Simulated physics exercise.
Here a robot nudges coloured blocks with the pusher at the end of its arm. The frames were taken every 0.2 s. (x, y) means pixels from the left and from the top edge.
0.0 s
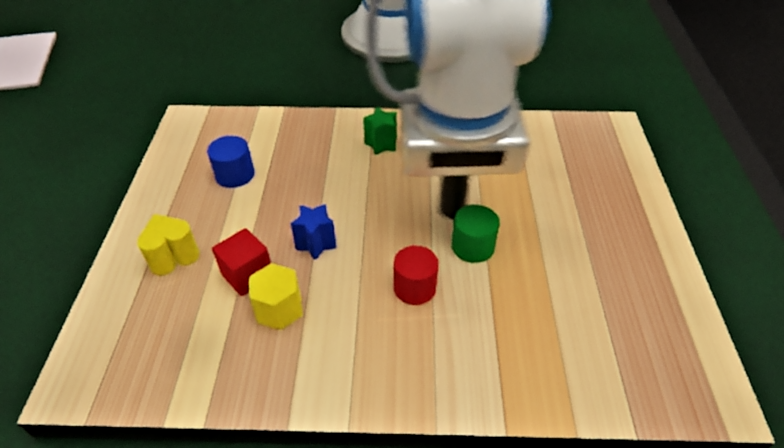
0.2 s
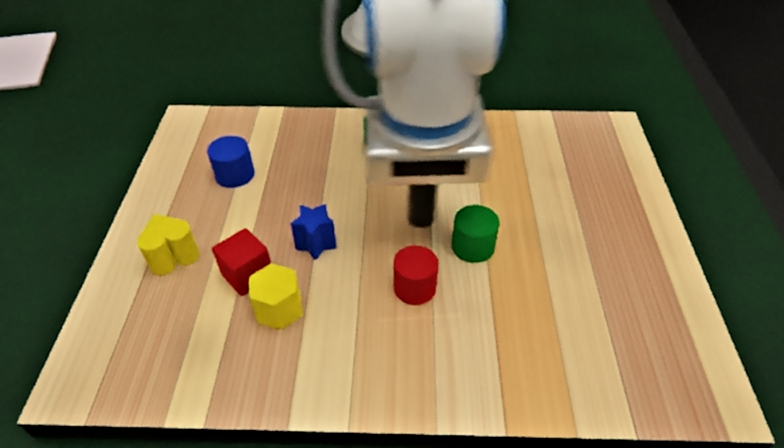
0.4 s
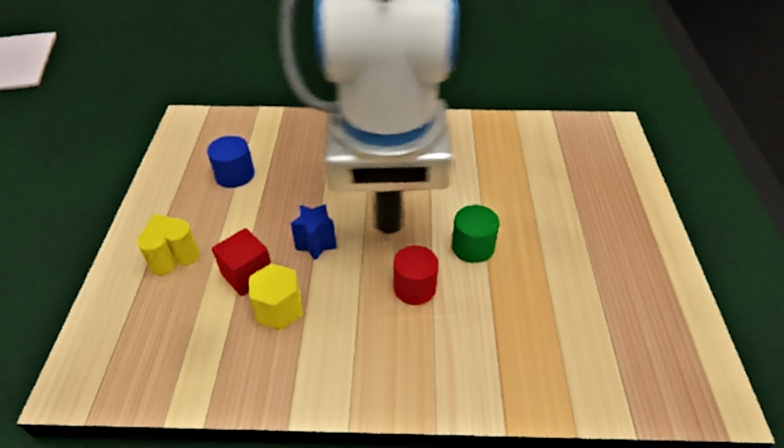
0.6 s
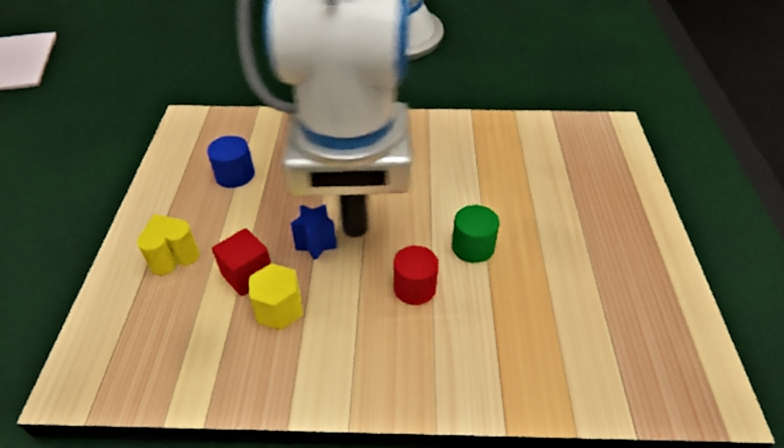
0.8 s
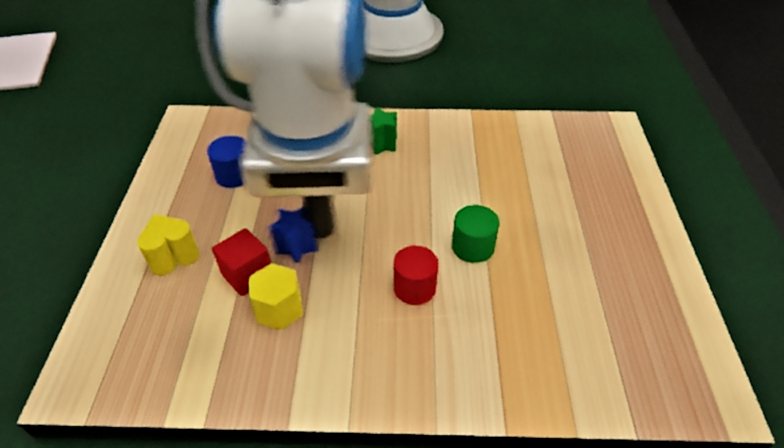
To begin with, a robot arm holds its dark pusher near the green and red cylinders on a wooden board scattered with coloured blocks. The arm sweeps left while the blocks stay still, then the pusher meets the blue star and nudges it slightly left toward the red block.
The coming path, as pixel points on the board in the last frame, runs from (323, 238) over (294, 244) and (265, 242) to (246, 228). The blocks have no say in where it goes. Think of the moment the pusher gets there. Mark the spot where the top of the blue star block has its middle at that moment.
Most likely (224, 225).
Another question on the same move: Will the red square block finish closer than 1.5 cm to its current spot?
It seems not.
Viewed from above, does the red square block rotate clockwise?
No.
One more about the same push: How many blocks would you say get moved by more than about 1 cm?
Number moved: 2.
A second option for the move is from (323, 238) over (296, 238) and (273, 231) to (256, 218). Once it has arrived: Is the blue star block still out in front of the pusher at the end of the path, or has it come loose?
The block lies off to the side or behind.
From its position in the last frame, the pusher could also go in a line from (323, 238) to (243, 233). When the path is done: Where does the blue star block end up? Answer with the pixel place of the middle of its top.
The spot you're after is about (218, 226) in the image.
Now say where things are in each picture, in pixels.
In the first frame, pusher's lower end at (452, 210); yellow heart at (162, 231); red square block at (239, 248); blue star block at (312, 217).
In the second frame, pusher at (421, 218); blocks still.
In the third frame, pusher at (389, 224); blocks still.
In the fourth frame, pusher at (355, 227); blocks still.
In the fifth frame, pusher at (322, 228); yellow heart at (162, 231); red square block at (239, 248); blue star block at (291, 220).
What follows on the original path. Halfway along, pusher at (276, 235); red square block at (220, 256), turned 20° anticlockwise; blue star block at (244, 228).
At the end, pusher at (243, 218); yellow heart still; red square block at (213, 259), turned 35° anticlockwise; blue star block at (224, 225), turned 40° anticlockwise.
